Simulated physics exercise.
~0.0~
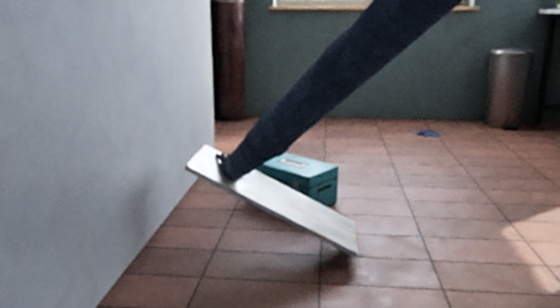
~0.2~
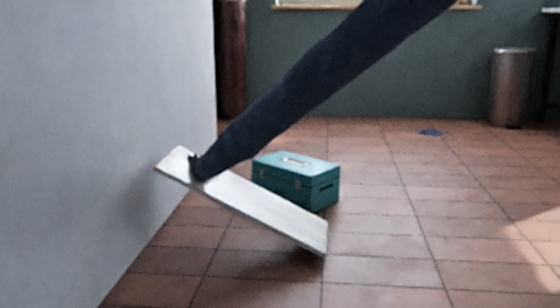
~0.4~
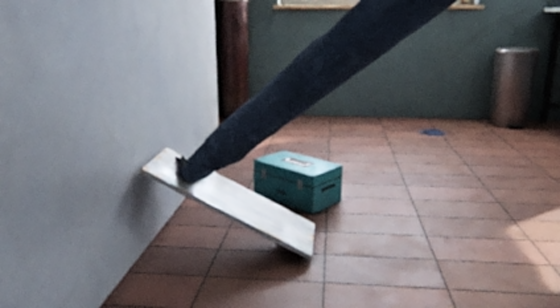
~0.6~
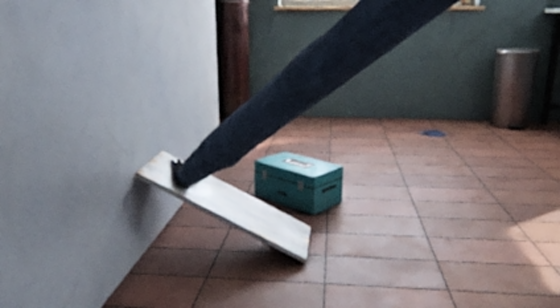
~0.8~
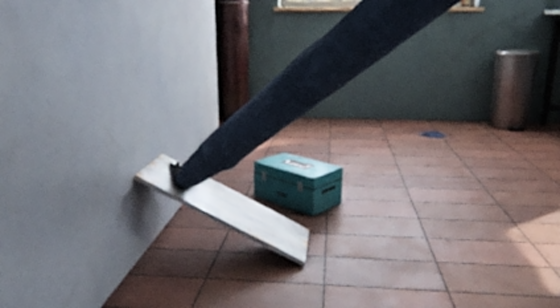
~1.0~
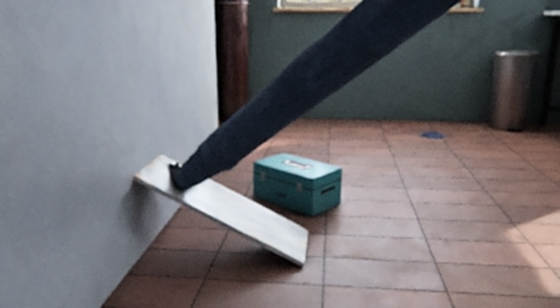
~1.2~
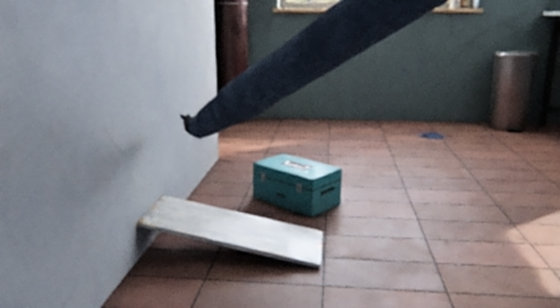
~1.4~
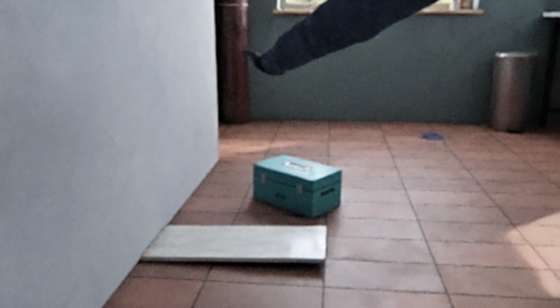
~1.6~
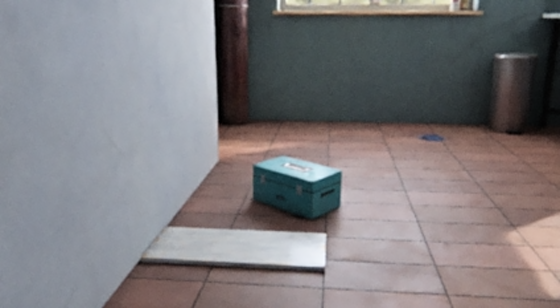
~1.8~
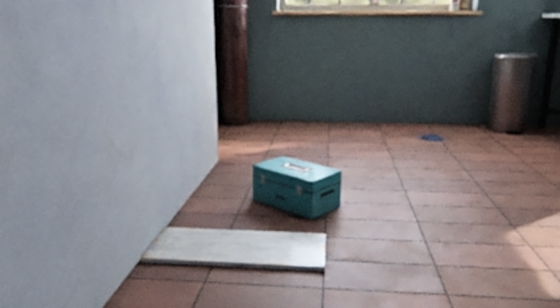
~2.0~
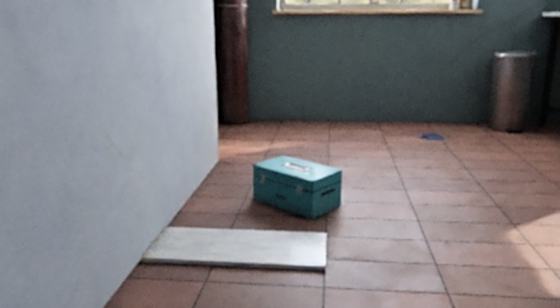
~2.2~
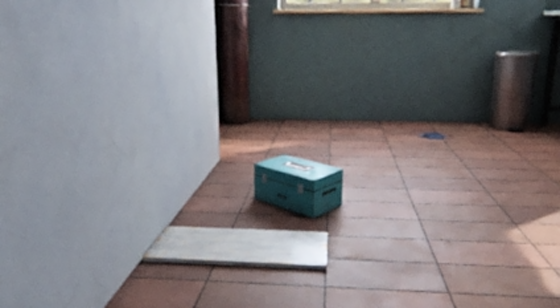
An arm leans a white board against the wall, lets go, and it slips flat.
